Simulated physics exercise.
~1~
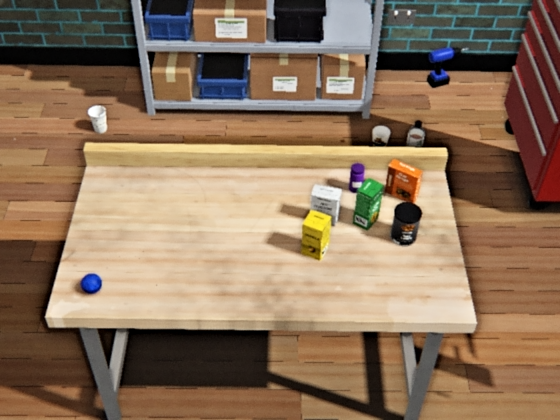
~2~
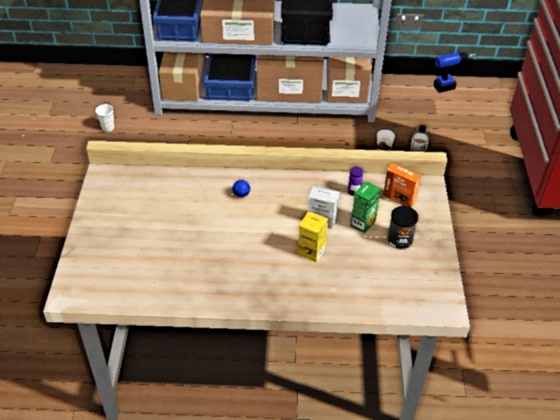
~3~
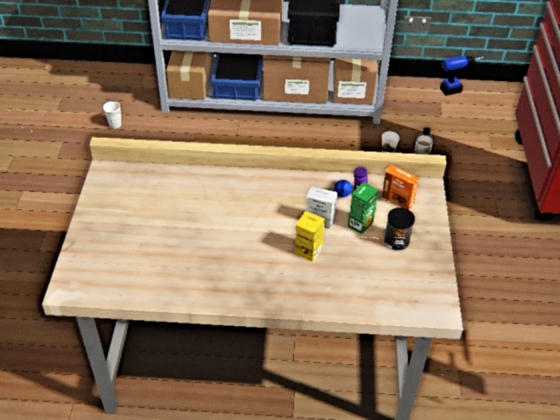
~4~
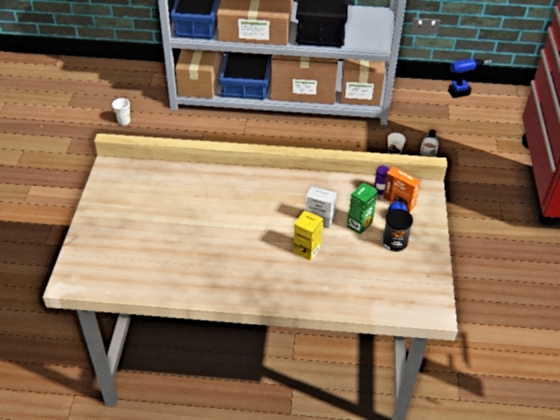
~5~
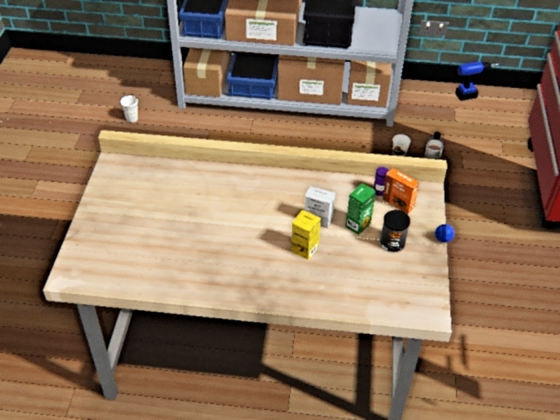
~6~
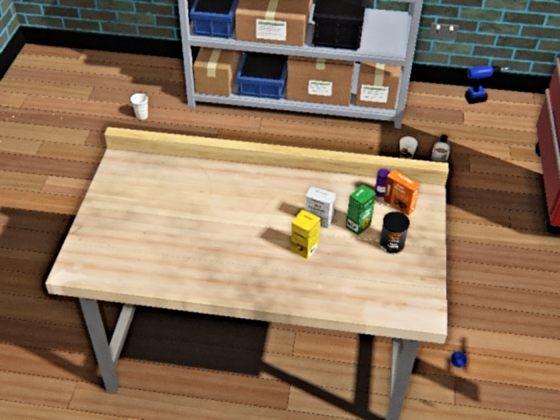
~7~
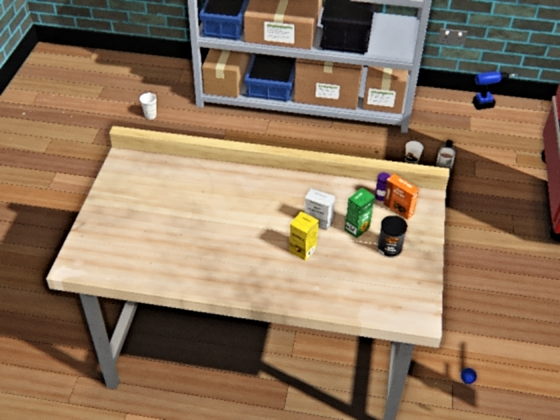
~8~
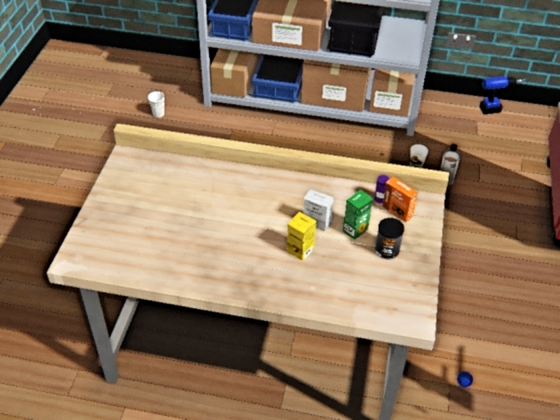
Workshop table with small packages, a blue ball rebounding off the rear rail, nudging a purple container and dropping off the right edge.
